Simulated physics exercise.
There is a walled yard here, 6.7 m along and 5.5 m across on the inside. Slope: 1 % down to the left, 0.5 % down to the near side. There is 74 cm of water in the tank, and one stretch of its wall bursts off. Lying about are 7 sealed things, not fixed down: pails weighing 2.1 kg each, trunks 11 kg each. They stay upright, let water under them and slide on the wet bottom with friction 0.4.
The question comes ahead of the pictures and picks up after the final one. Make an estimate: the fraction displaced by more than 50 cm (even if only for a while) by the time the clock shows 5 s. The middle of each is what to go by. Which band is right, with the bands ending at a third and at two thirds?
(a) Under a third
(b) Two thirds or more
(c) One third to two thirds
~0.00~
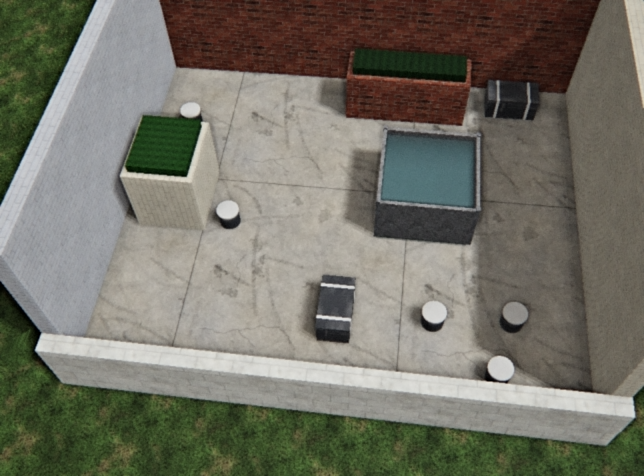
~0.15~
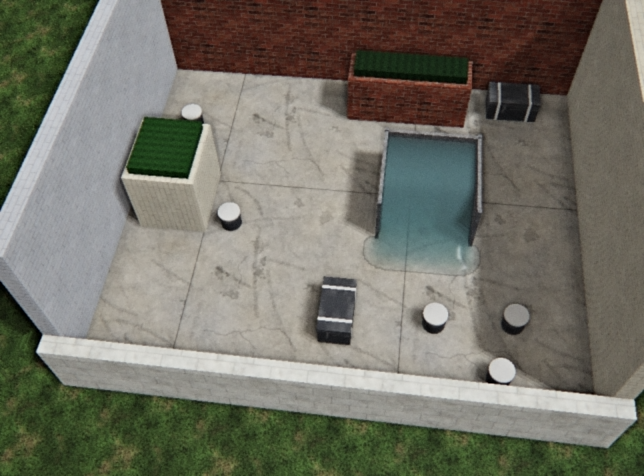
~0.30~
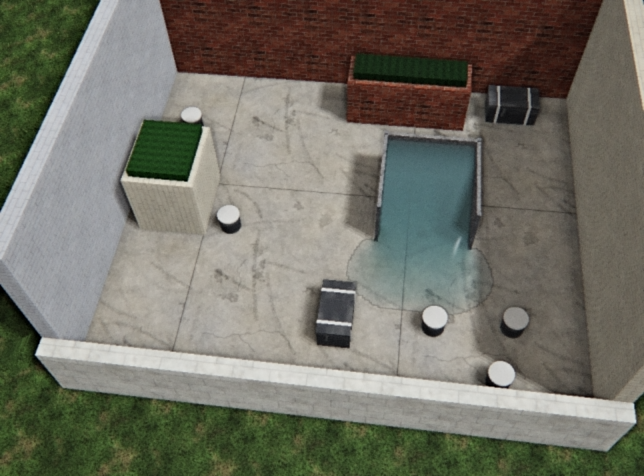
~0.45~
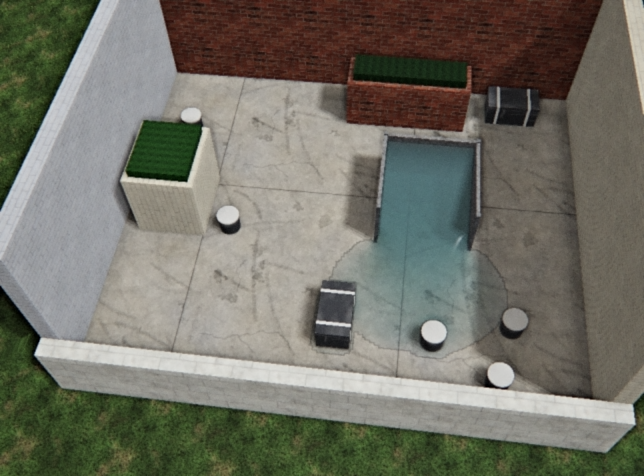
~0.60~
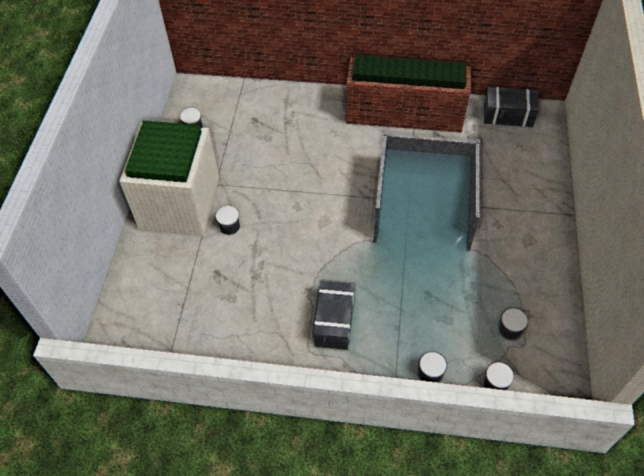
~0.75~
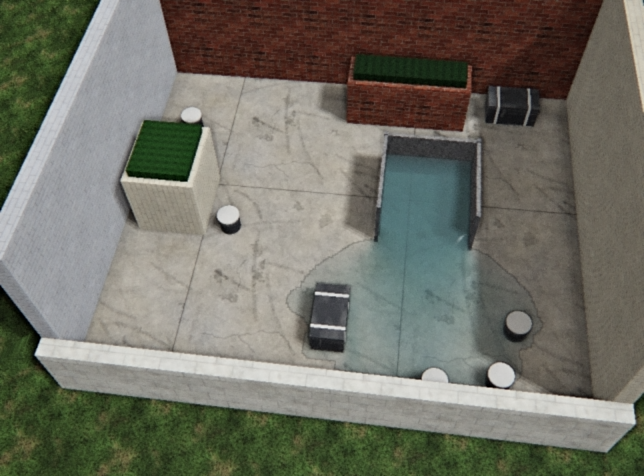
(c) One third to two thirds.
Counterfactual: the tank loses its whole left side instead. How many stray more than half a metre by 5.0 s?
The count would be 2.
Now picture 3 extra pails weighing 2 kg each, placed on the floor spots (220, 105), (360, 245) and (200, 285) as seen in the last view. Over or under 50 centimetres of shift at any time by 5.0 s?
In order: Within it, within it, beyond it.
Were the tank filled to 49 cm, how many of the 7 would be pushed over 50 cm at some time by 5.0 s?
Count under that change: 4.
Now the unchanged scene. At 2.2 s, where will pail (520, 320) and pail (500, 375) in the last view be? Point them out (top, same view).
Somewhere around (595, 384) and (560, 375).
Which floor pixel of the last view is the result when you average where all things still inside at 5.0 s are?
Around (372, 222).
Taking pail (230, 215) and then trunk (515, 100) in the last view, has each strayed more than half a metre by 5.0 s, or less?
Well, one then the other: A smaller shift, then a smaller shift.
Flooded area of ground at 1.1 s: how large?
10.0 m2.
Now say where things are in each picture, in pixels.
A pail at (435, 312), on the bottom; a trunk at (336, 302), on the bottom; water covers 1.7 m2; 0 of 7 have shifted, in the first frame.
A pail at (436, 314) rests on the ground; a trunk at (337, 304), on the bottom; water covers 2.5 m2; 0 of 7 have shifted, in the second frame.
A pail at (435, 317) rests on the ground; a trunk at (337, 307) rests on the ground; 3.6 m2 under water; 0 of 7 have shifted, in the third frame.
A pail at (434, 331) rests on the ground, 20 cm from its start; a trunk at (336, 307) rests on the ground; 5.0 m2 under water; 1 of 7 have shifted, in the fourth frame.
A pail at (433, 364) rests on the ground, 66 cm from its start; a trunk at (335, 308), on the bottom; water covers 6.6 m2; 1 of 7 have shifted, in the fifth frame.
A pail at (435, 380) floats, 89 cm from its start; a trunk at (330, 311) rests on the ground, 10 cm from its start; water covers 7.9 m2; 3 of 7 have shifted, in the sixth frame.
After 1.1 s 2 of 7 are over 50 cm from their spots; 2 afloat.
After 2.2 s 4 of 7 are over 50 cm from their spots; 3 afloat.
After 3.5 s 4 of 7 are over 50 cm from their spots; 4 afloat.
After 5.0 s 4 of 7 are over 50 cm from their spots, and 4 have been at some point; 5 afloat.
